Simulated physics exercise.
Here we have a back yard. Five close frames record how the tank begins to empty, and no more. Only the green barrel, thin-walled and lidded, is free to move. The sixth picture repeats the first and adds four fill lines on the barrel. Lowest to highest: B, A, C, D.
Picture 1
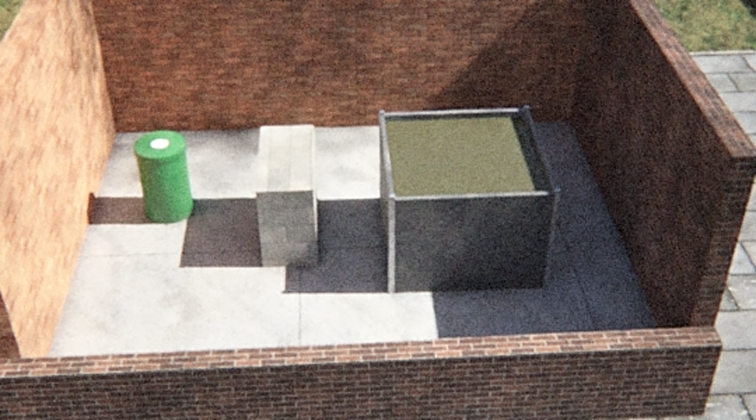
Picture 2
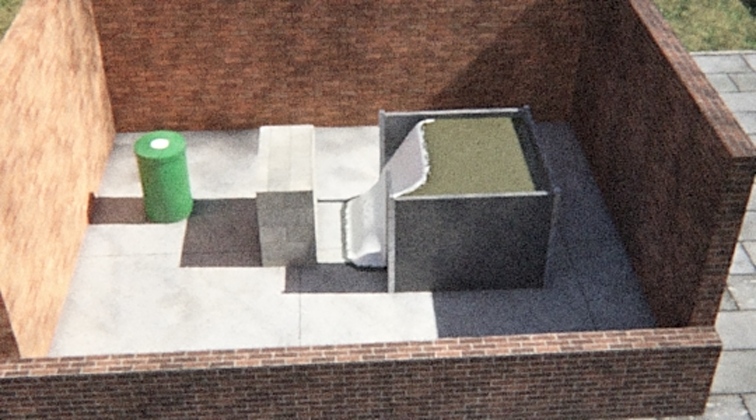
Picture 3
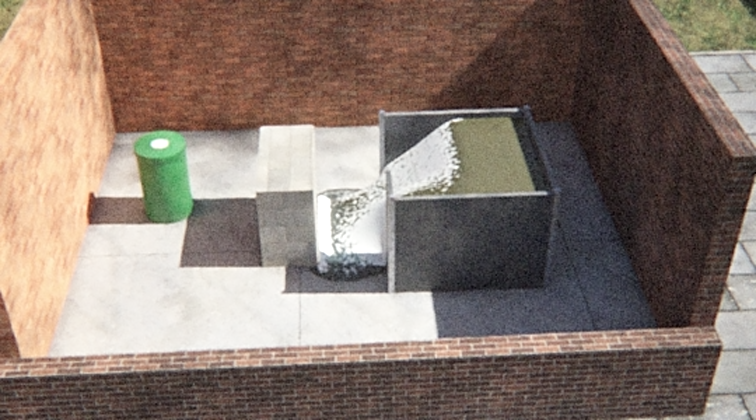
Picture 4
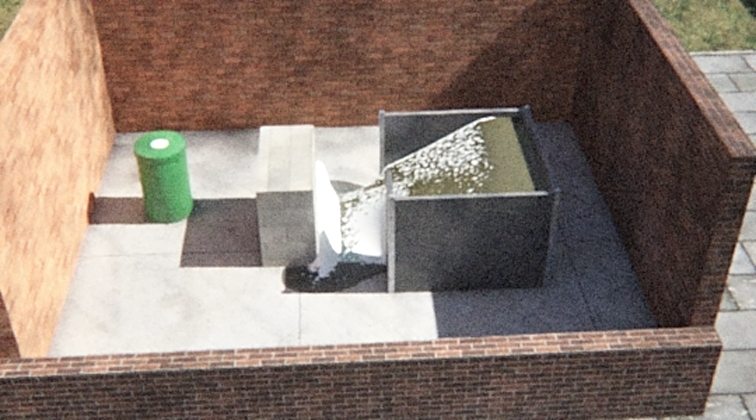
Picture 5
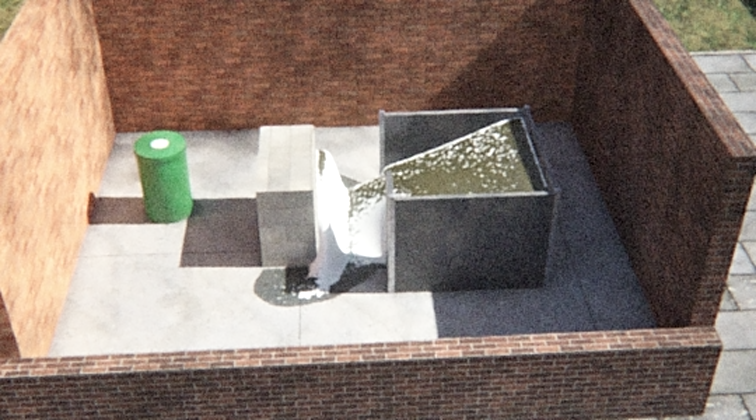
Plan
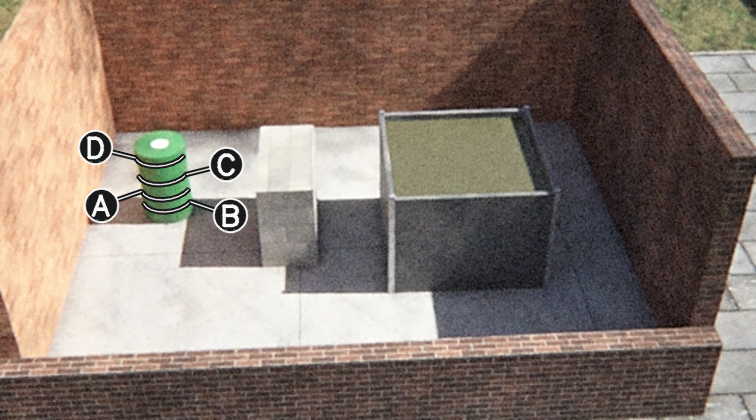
In a brick-walled back yard, a green barrel stands to the left of a pale block and a full, dark-sided tank. Water pours from the tank's left side, turns white and choppy, and climbs against the block, then begins spreading over the paving near its base while the barrel stays still.
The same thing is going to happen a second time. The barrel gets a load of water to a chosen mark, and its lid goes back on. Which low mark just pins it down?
Take B.
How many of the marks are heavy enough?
All of them.
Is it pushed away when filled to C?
No, that is safe.
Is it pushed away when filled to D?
No, not at all.
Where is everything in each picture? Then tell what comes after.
The first frame shows lid of the green barrel at (159, 144); tank full, its middle at (464, 157).
In the second frame, water covers 2 % of the ground, mostly out of sight from here.
In the third frame, 5 % of the ground under water, its edge towards the barrel at (324, 265).
In the fourth frame, 6 % of the ground under water, its edge towards the barrel at (294, 276).
The fifth frame shows lid of the green barrel at (159, 144); 8 % of the ground under water, its edge towards the barrel at (282, 277).
In white, A at (163, 199); B at (165, 212); C at (160, 184); D at (157, 166); from the bottom up B, A, C, D.
With A, it does not move.
With B, it does not move.
With C, it does not move.
With D, it does not move.
